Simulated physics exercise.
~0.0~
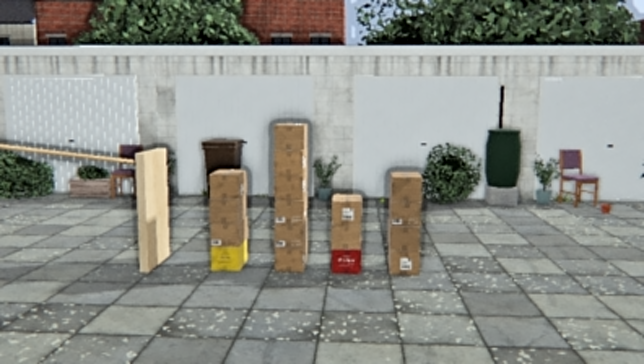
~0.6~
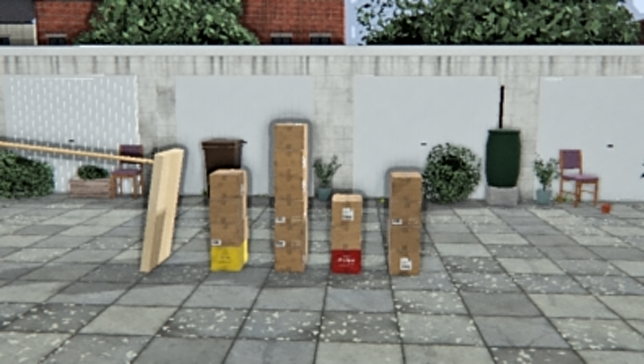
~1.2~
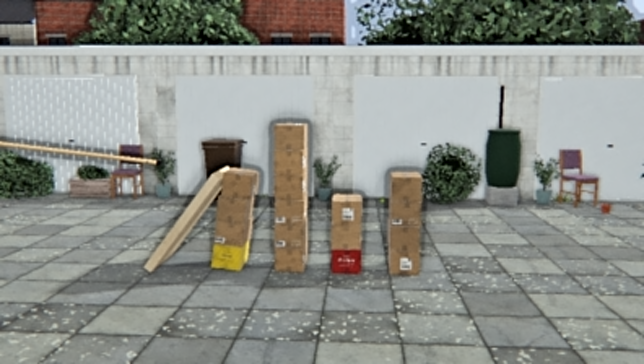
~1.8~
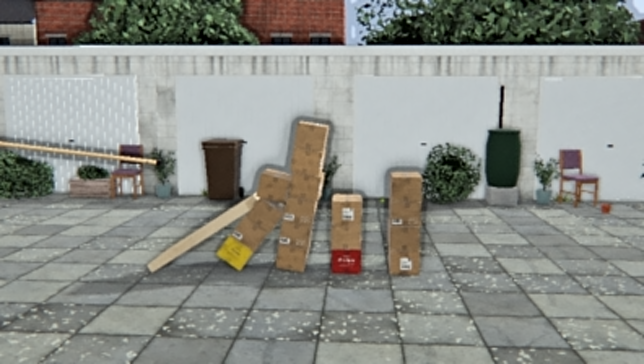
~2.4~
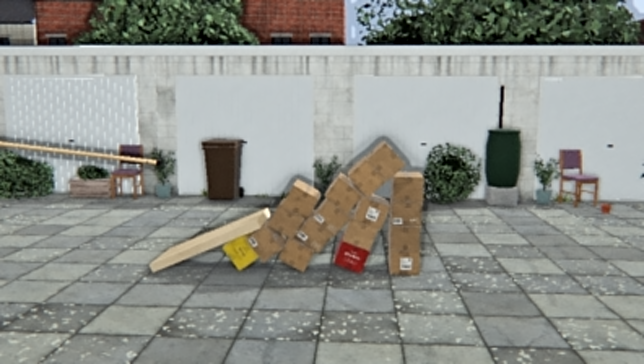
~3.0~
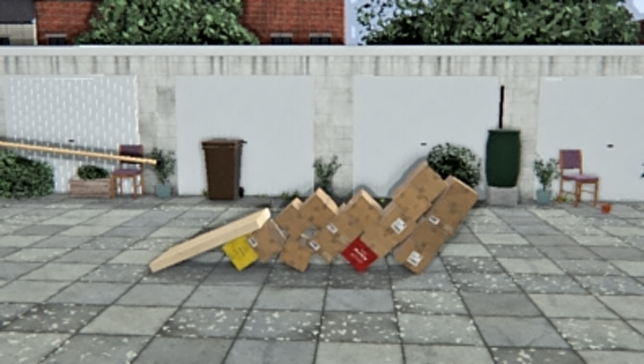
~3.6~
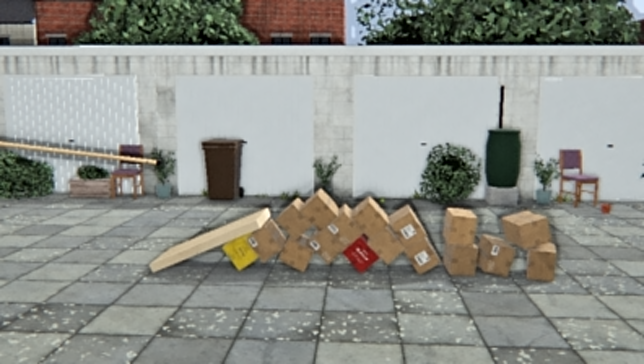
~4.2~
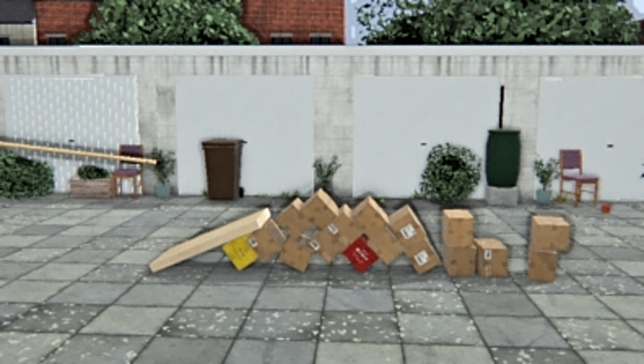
In this clip, an upright wooden board tips rightward on a paved yard and knocks into a row of stacked cardboard cartons, which topple one after another to the right, ending with the board slanted against a jagged heap and several boxes scattered beyond it.
